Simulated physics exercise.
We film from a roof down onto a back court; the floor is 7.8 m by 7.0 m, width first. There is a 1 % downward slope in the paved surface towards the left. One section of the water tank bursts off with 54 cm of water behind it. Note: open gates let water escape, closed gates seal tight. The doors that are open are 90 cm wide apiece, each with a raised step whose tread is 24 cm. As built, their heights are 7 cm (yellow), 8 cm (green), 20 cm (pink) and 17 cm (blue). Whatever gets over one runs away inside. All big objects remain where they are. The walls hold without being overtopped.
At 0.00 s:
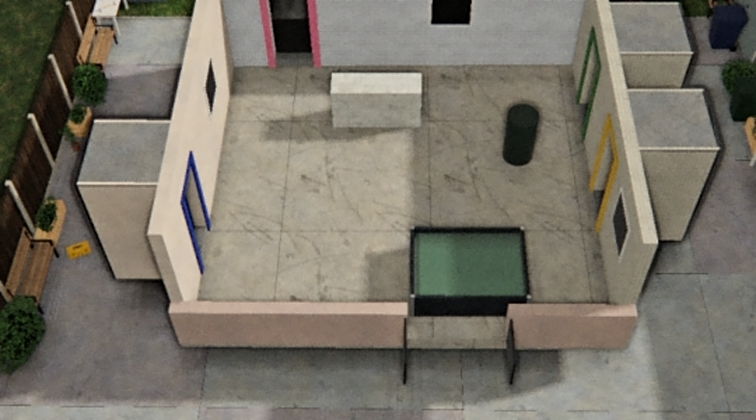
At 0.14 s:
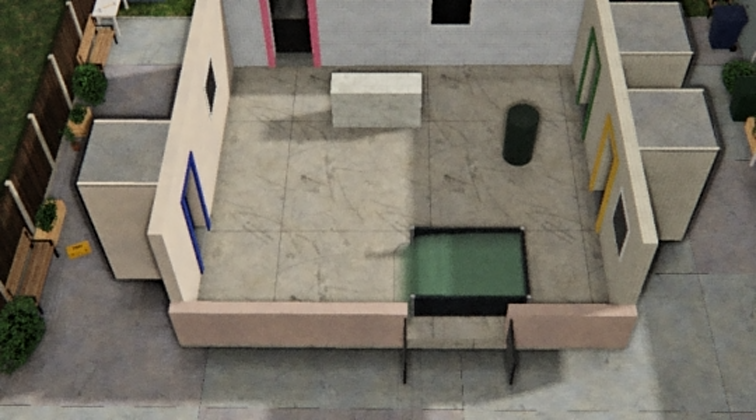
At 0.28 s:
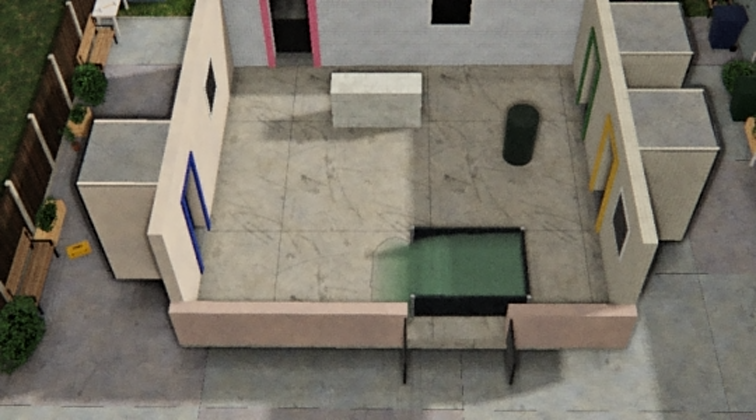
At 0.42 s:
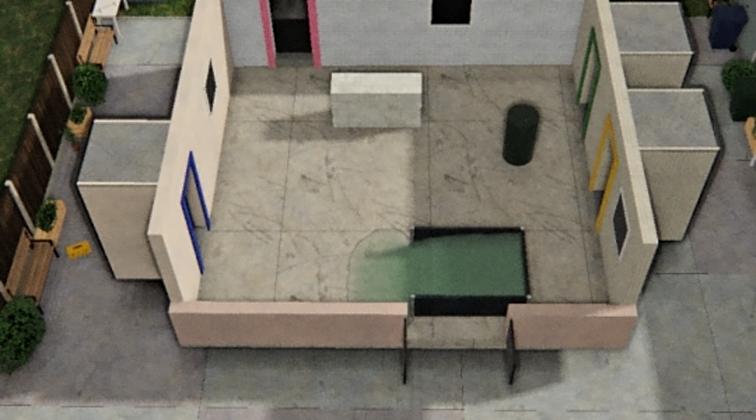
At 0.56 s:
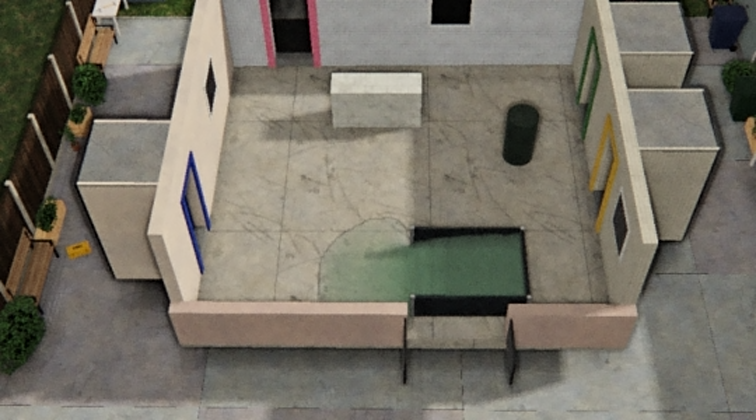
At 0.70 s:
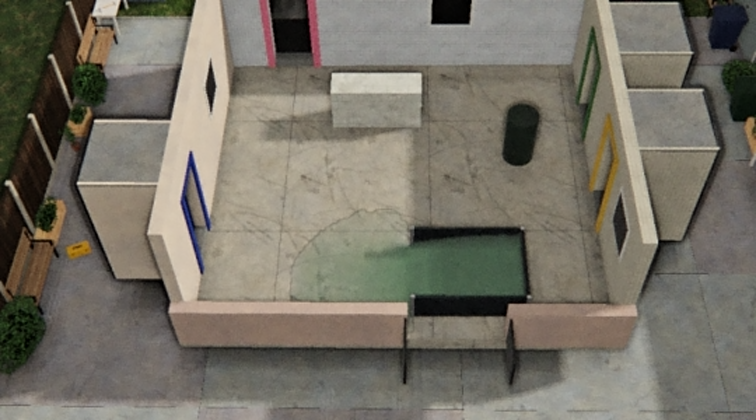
A walled courtyard stayed still while green water poured out of the left side of a dark-framed tank near the front wall, spreading leftward across the paved floor in a widening, rounded sheet.
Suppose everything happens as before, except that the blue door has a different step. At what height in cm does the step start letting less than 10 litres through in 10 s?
At about 19 cm.
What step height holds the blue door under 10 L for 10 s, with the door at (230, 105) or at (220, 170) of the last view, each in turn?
Minimums: Roughly 9.5 cm and 9.0 cm.
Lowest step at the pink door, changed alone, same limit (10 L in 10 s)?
Pink: Roughly 12.0 cm.
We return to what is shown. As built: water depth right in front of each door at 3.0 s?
Centimetres: Yellow = 0, green = 0, pink = 0, blue = 24.
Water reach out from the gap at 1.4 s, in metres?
About 4.2 m.
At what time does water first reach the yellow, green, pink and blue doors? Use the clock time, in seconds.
Yellow not within the 10 s, green not within the 10 s, pink 4.5 s, blue 1.4 s.
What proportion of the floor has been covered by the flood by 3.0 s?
Around 30 per cent of the floor.
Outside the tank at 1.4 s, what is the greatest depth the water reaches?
23 cm.
After 1.4 s water covers 20 % of the floor, deepest (23 cm) near (406, 286); it has not reached the blue door.
After 3.0 s water covers 30 % of the floor, deepest (30 cm) near (193, 326); 24 cm at the blue door, 11 litres in over its 17 cm step.
After 10.0 s water covers 70 % of the floor, deepest (11 cm) near (223, 140); 6 cm at the blue door, 22 litres in over its 17 cm step.
At the blue door as built, the water arrived by 1.5 s and peaked near 24 cm at 2.8 s.
With a step of 17 cm, 22 litres would have come in within the 10 s; with 23 cm, 1 litre. So under 10 litres takes about 19 cm.
